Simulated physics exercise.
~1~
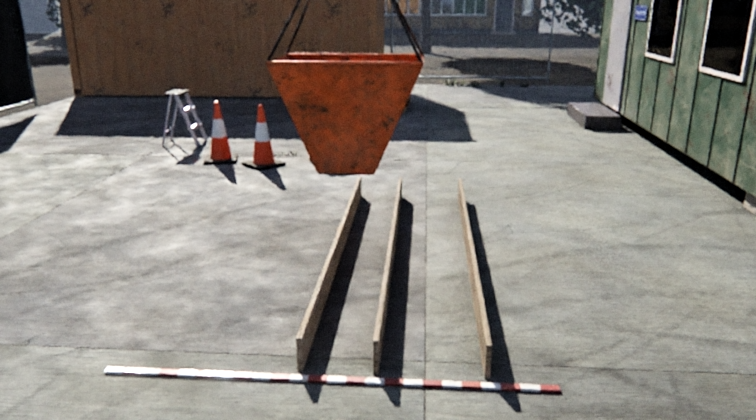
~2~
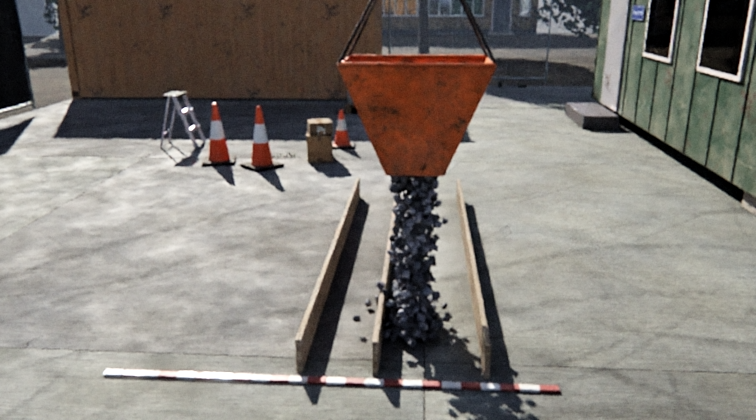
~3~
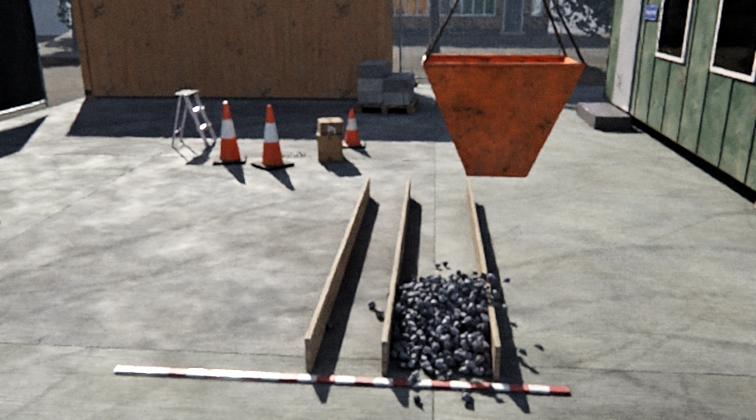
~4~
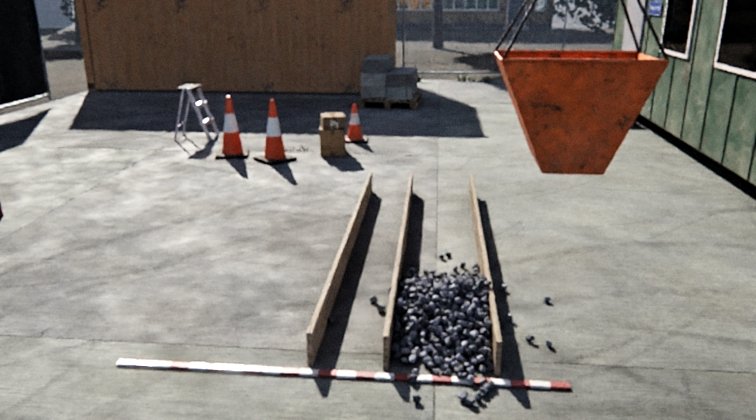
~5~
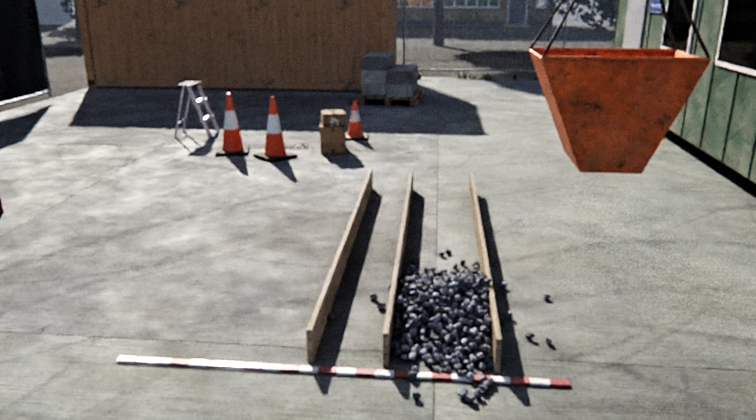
In a sunlit concrete yard with orange cones, a small stepladder and a green building at the right, an orange skip hangs over three wooden planks and a red-and-white staff. It moves to the right, and dark crushed rock pours from its bottom in a thick column into the right bay. The stones spread into a low heap between the planks while the emptied skip carries on to the right. At the end, almost all the rock lies in the right bay, a few stones sit beyond the right plank, and the left bay stays essentially empty.
